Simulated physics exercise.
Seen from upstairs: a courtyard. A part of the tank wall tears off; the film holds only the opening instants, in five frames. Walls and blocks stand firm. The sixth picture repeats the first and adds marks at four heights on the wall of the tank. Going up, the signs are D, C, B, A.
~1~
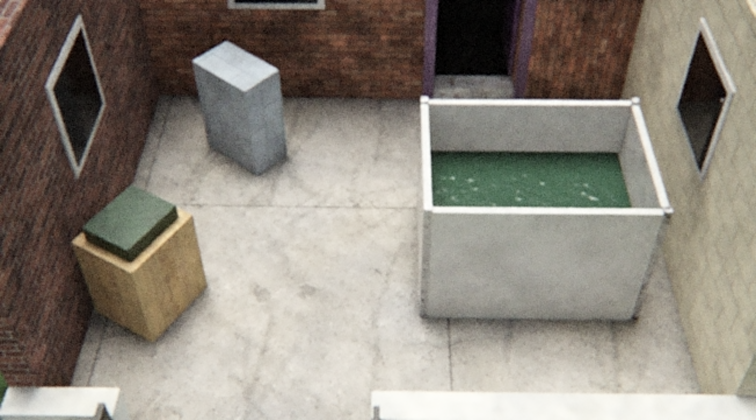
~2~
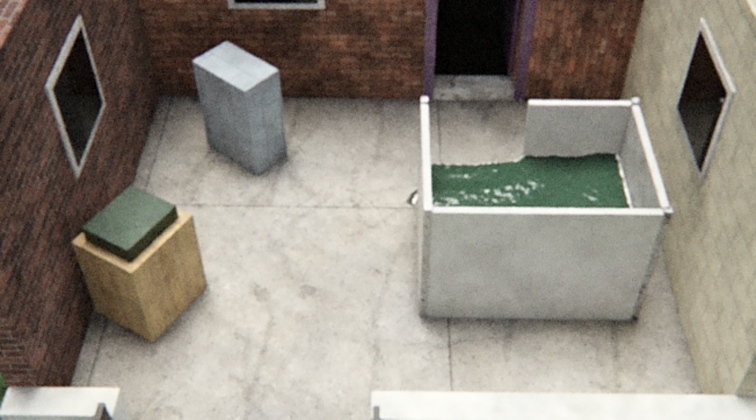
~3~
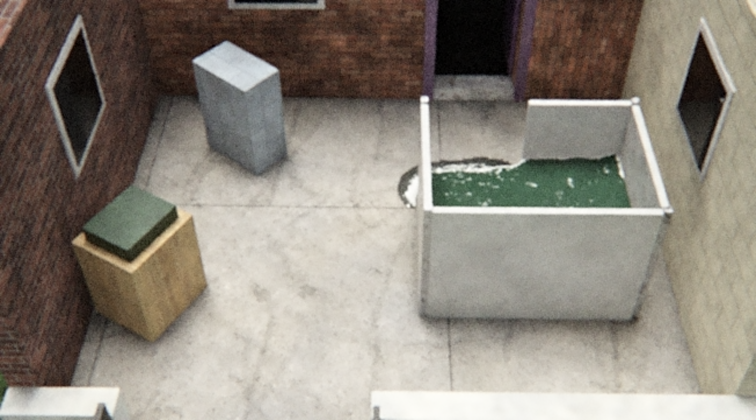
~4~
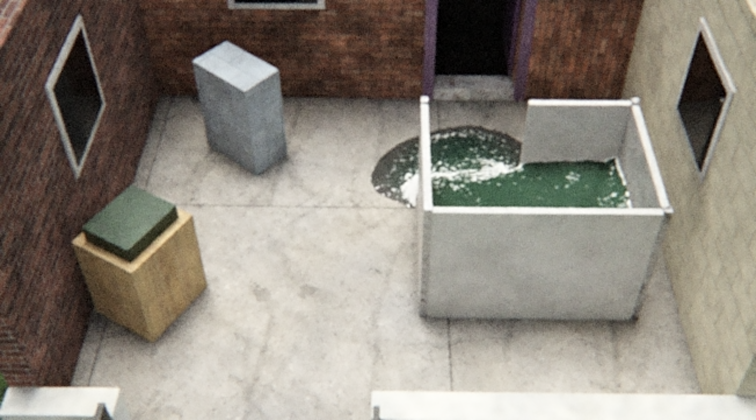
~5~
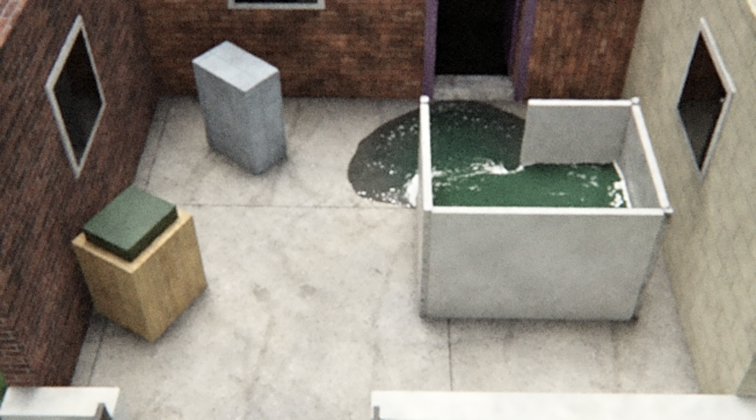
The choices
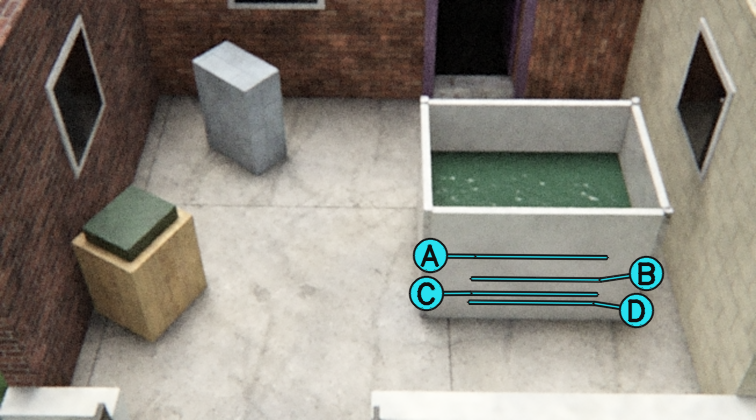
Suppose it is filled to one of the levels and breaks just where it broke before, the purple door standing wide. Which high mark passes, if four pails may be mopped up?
Mark C just does it.
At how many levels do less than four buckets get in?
Two of the four.
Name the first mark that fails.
Mark B.
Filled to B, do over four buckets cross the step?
Yes.
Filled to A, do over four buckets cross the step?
Yes, it does.
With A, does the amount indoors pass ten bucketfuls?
Yes.
On the marked copy, A at (540, 257); B at (536, 279); C at (533, 293); D at (531, 302); from the bottom up D, C, B, A.
Choosing A, dozens of bucketfuls pour in.
Choosing B, about 9 bucketfuls get in.
Choosing C, a bucket or two gets in.
Choosing D, nothing gets over.
